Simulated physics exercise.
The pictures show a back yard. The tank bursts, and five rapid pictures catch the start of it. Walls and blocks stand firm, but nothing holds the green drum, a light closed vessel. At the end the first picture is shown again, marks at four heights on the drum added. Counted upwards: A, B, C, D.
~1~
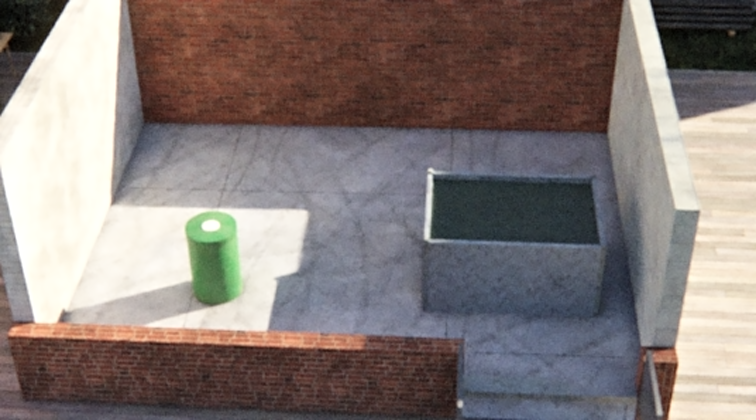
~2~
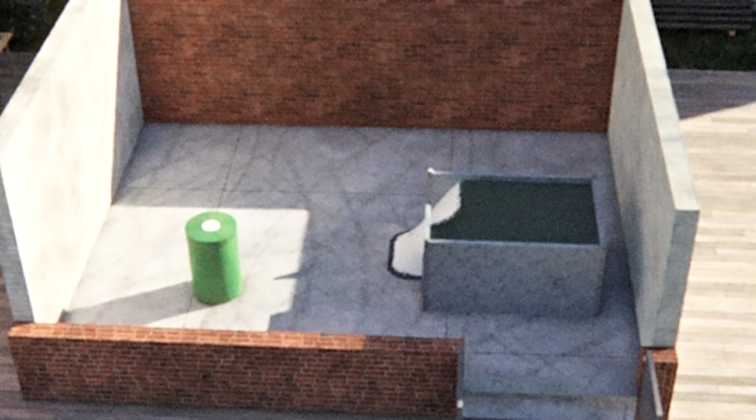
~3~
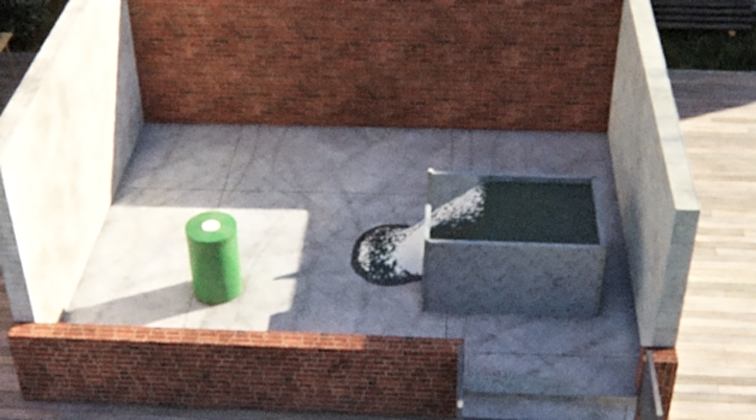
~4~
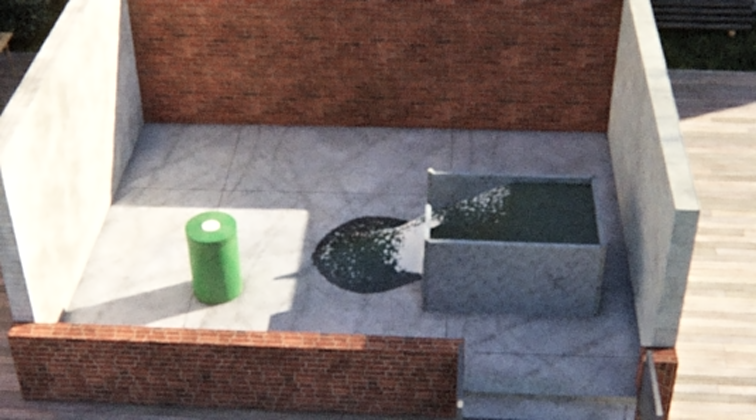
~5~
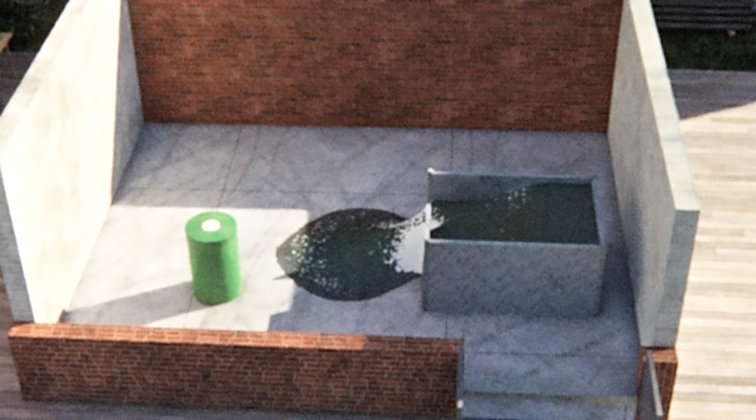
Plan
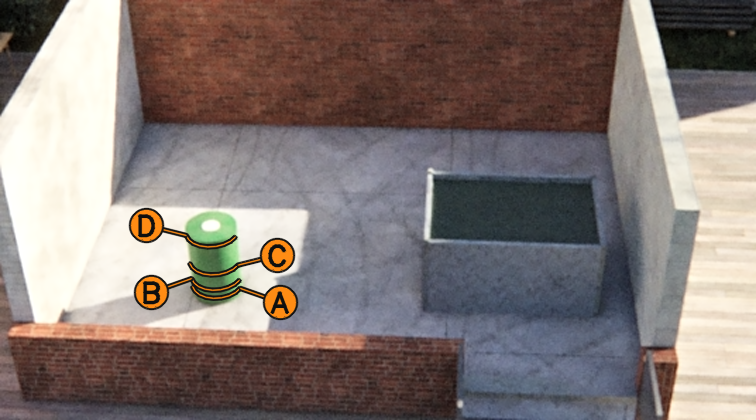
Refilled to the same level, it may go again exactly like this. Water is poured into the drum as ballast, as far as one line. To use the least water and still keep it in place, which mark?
Mark C.
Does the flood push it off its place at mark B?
Yes, that goes wrong.
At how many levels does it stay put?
Two.
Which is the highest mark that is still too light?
That would be B.
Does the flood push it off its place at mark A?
Yes, it does.
On the marked copy, A at (213, 298); B at (212, 290); C at (210, 274); D at (207, 246); from the bottom up A, B, C, D.
With A, it is pushed about twice its own width away.
With B, it is pushed about its own width away.
With C, it does not move.
With D, it does not move.
